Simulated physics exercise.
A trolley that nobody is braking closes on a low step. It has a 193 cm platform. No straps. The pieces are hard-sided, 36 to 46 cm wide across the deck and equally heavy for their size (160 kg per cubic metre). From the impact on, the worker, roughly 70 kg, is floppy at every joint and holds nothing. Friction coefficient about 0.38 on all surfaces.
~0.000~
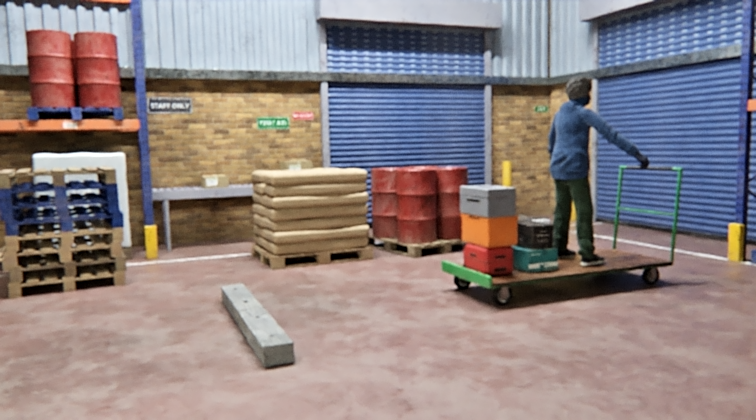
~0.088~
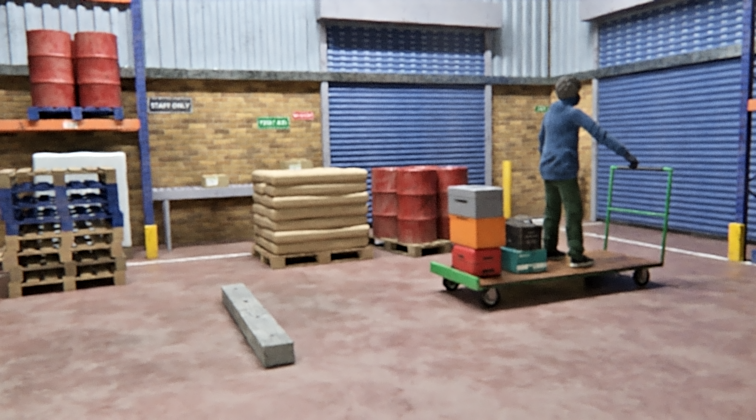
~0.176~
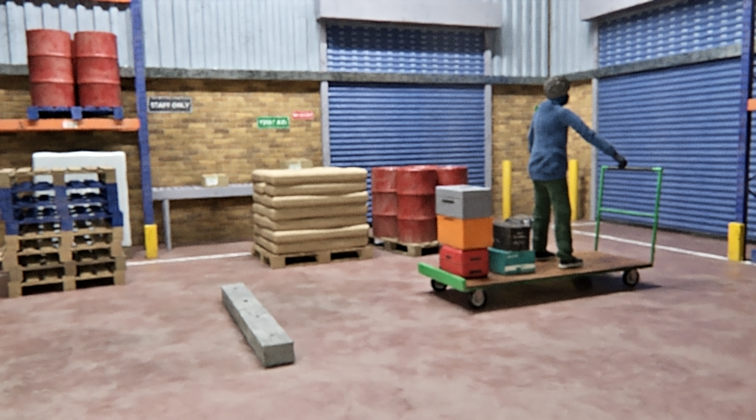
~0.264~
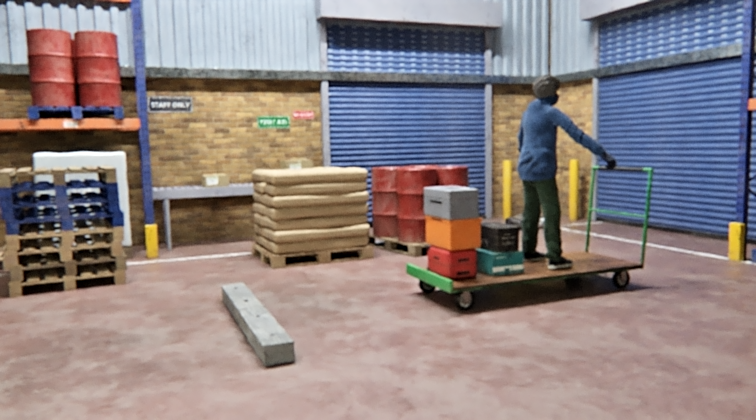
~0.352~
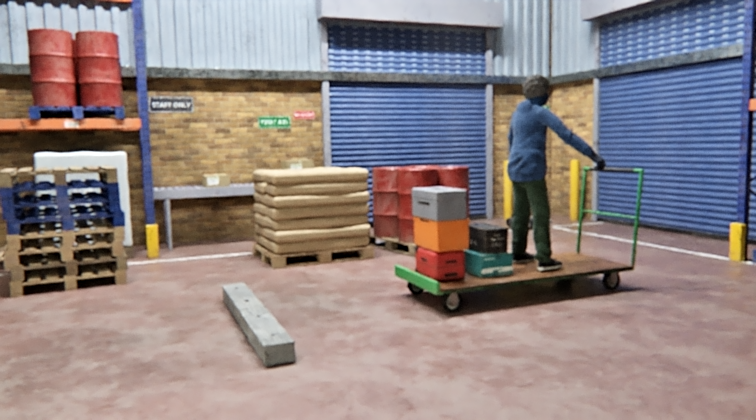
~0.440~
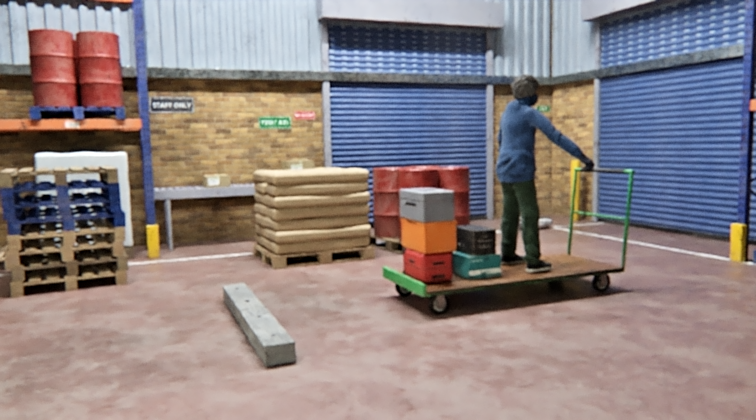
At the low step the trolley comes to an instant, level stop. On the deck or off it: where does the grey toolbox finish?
In the end the grey toolbox comes off.
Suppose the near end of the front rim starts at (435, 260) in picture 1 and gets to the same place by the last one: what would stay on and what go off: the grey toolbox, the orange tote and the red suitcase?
Then grey off, orange off, red on.
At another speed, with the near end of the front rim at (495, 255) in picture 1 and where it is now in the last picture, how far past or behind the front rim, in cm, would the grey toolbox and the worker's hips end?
In that case grey 170 past, hips 20 past.
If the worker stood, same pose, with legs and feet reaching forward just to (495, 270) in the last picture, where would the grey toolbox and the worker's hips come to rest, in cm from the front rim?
In that case grey 110 past, hips 10 behind.
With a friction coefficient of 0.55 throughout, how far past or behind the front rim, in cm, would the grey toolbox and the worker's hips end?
Then grey 60 past, hips 30 behind.
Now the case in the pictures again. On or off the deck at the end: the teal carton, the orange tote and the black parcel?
Teal on, orange off, black on.
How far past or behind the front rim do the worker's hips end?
About 50 cm behind the rim.
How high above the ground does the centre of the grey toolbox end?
About 15 cm.
Impact comes at 1.33 s.
After 1.58 s the grey toolbox is 4 cm past the rim, tilted 10°, near (245, 217) in the last picture's view.
After 1.88 s the grey toolbox is 37 cm past the rim, tilted 70°, near (199, 259) in the last picture's view.
After 2.33 s the grey toolbox is 68 cm past the rim, tilted 90°, near (158, 319) in the last picture's view.
When all is still (3.3 s), past the rim, grey toolbox and orange tote; behind it, teal carton, black parcel, red suitcase and the worker's hips.
